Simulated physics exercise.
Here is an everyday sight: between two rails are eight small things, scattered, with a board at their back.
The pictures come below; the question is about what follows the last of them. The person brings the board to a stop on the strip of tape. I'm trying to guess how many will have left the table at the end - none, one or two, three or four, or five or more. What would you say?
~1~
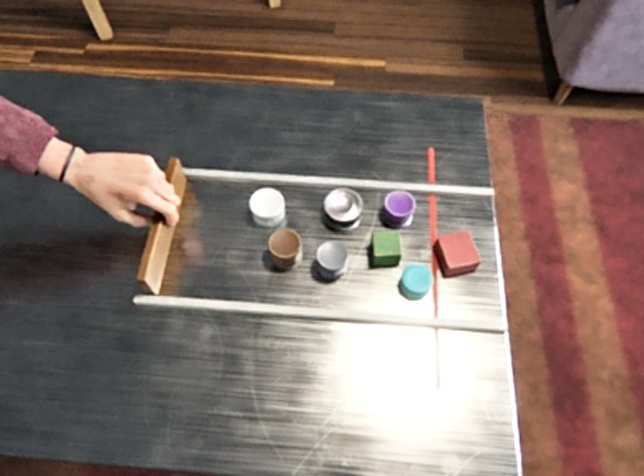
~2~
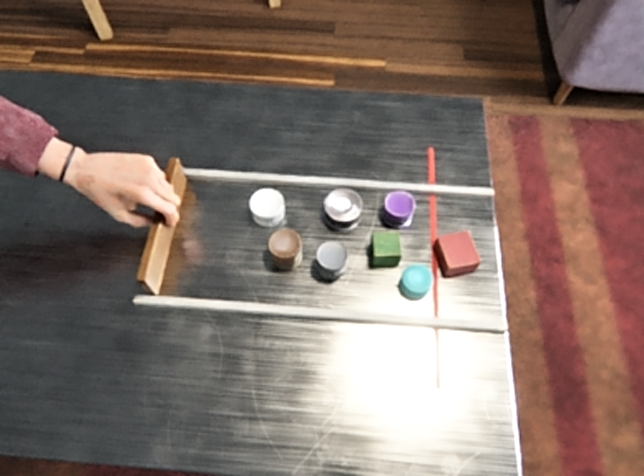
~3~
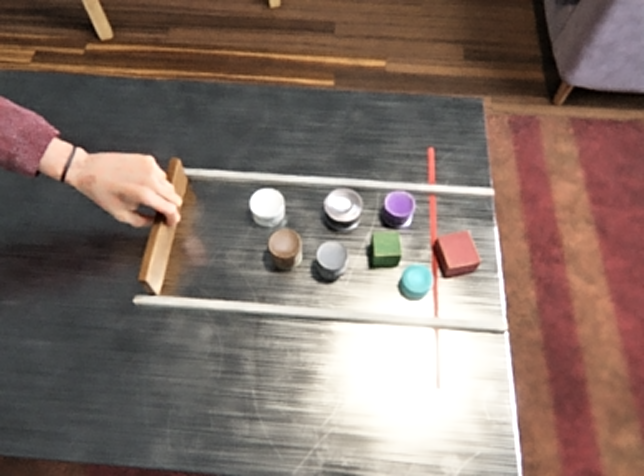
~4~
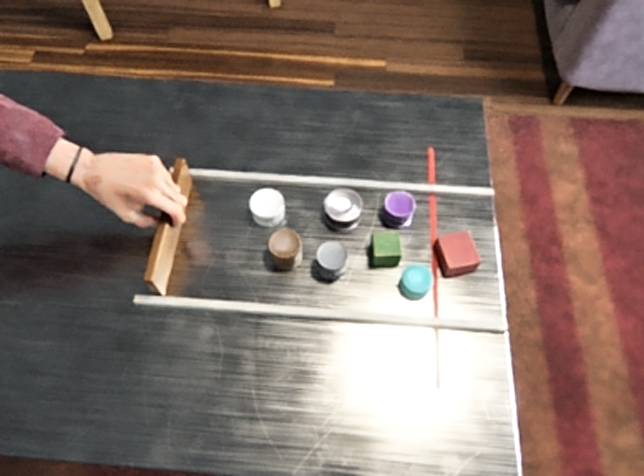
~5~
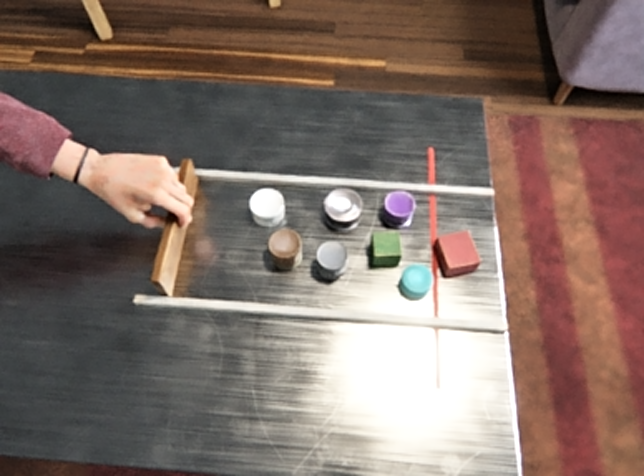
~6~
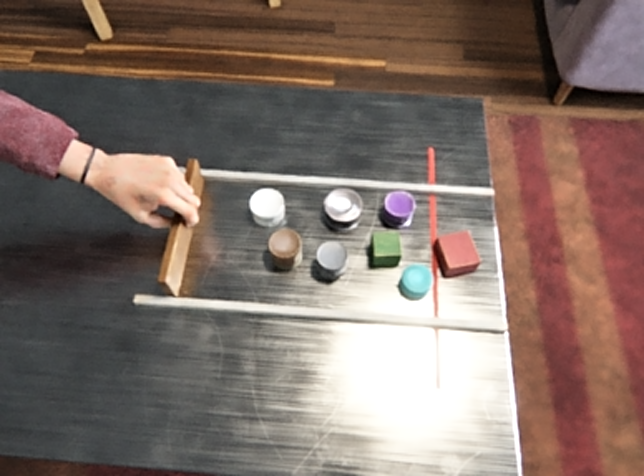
I would say one or two.
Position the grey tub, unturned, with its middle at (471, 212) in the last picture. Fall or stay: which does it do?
Here it goes off.
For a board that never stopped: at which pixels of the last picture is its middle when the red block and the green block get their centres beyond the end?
Estimated middle: (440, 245), and (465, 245) for the other.
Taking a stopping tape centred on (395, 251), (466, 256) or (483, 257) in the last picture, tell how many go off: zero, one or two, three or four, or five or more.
Lab note - fallen per tape, in order: Zero / at least five / five or over.
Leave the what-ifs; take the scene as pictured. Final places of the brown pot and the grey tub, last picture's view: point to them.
The first near (453, 259), the second near (454, 289).
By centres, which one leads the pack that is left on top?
Result - the red block.
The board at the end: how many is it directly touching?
The number is 3.
Soon after, none off yet; red block at rest near (457, 253); turquoise lid at rest near (416, 282); purple pot at rest near (399, 209).
At rest, the number that fall off is one or two; fallen, purple pot.
